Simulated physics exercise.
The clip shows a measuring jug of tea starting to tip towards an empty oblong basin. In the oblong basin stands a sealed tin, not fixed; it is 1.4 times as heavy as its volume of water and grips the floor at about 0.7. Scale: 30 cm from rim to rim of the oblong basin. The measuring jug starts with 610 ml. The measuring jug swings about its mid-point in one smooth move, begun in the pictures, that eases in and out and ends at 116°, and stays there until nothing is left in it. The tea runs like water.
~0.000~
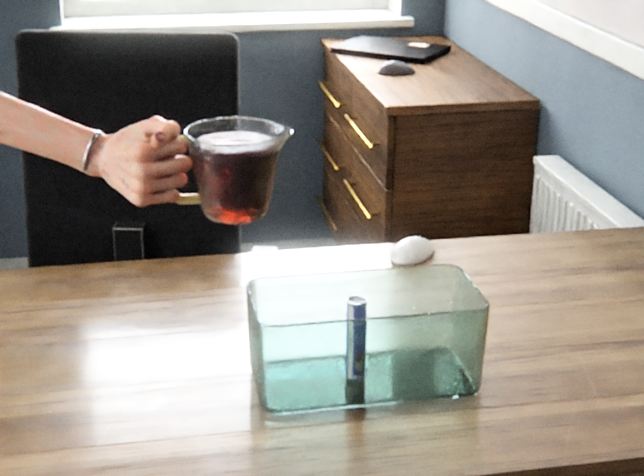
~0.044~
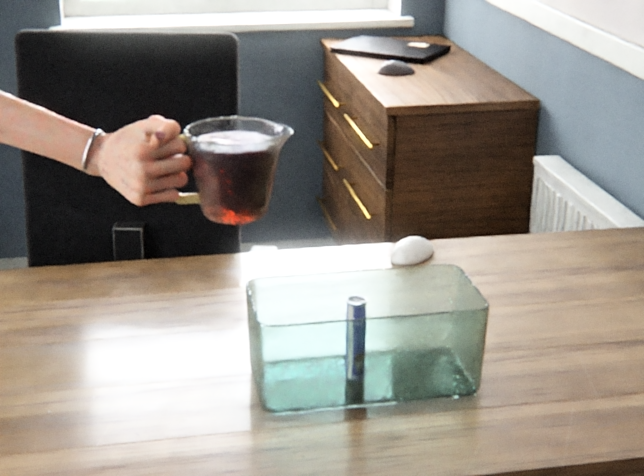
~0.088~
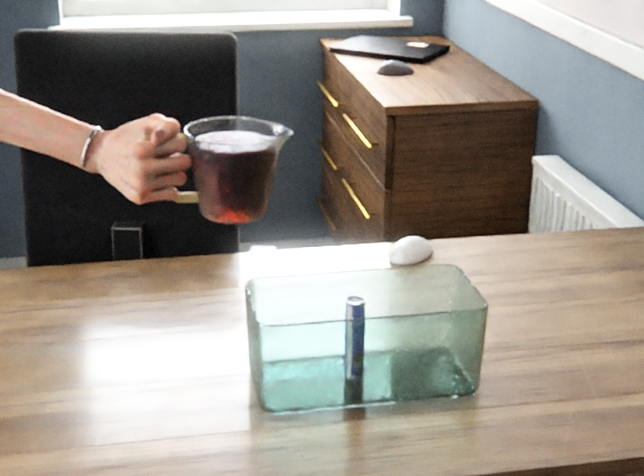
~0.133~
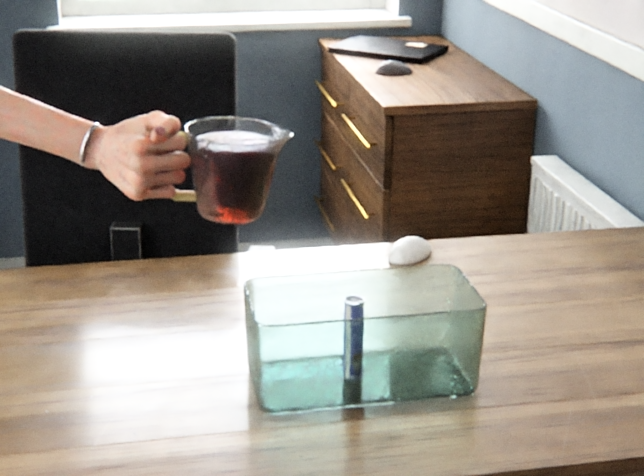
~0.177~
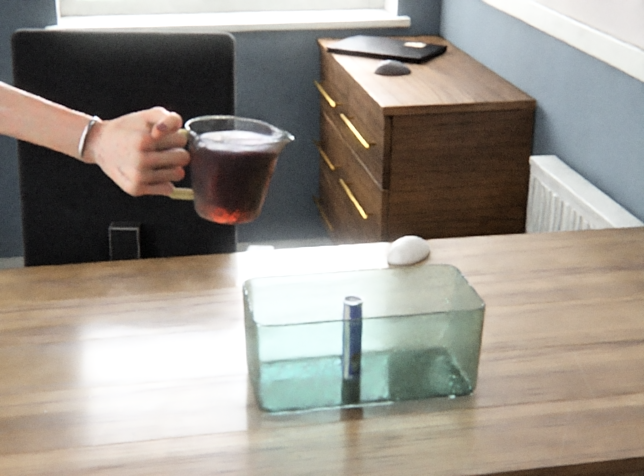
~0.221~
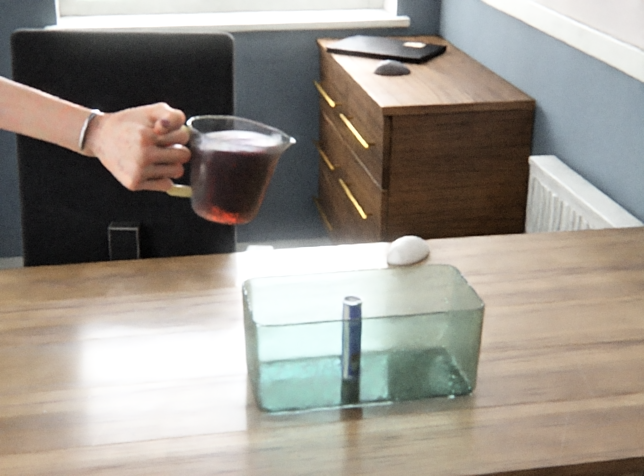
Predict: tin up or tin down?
It falls.
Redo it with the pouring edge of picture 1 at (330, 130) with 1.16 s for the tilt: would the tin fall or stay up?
Then it remains upright.
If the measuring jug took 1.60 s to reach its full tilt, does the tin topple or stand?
The tin falls.
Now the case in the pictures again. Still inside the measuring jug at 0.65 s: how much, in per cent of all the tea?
About 66 per cent.
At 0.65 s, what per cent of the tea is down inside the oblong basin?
Near 8 in a hundred.
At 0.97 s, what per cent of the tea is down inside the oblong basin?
Some 76 per cent.
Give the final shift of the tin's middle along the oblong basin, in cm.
About 9.5 cm.
By 0.65 s the tilt is 69° and 66 per cent is still to pour; the tin stands where it began.
By 0.97 s the tilt is 108° and 7 per cent is still to pour; the tin stands 2 cm from where it began.
By 1.30 s the tilt is 116° and 0 per cent is still to pour; the tin lies on its side.
By 1.66 s the tilt is 116° and 0 per cent is still to pour; the tin lies on its side.
At rest the tin lies on its side.
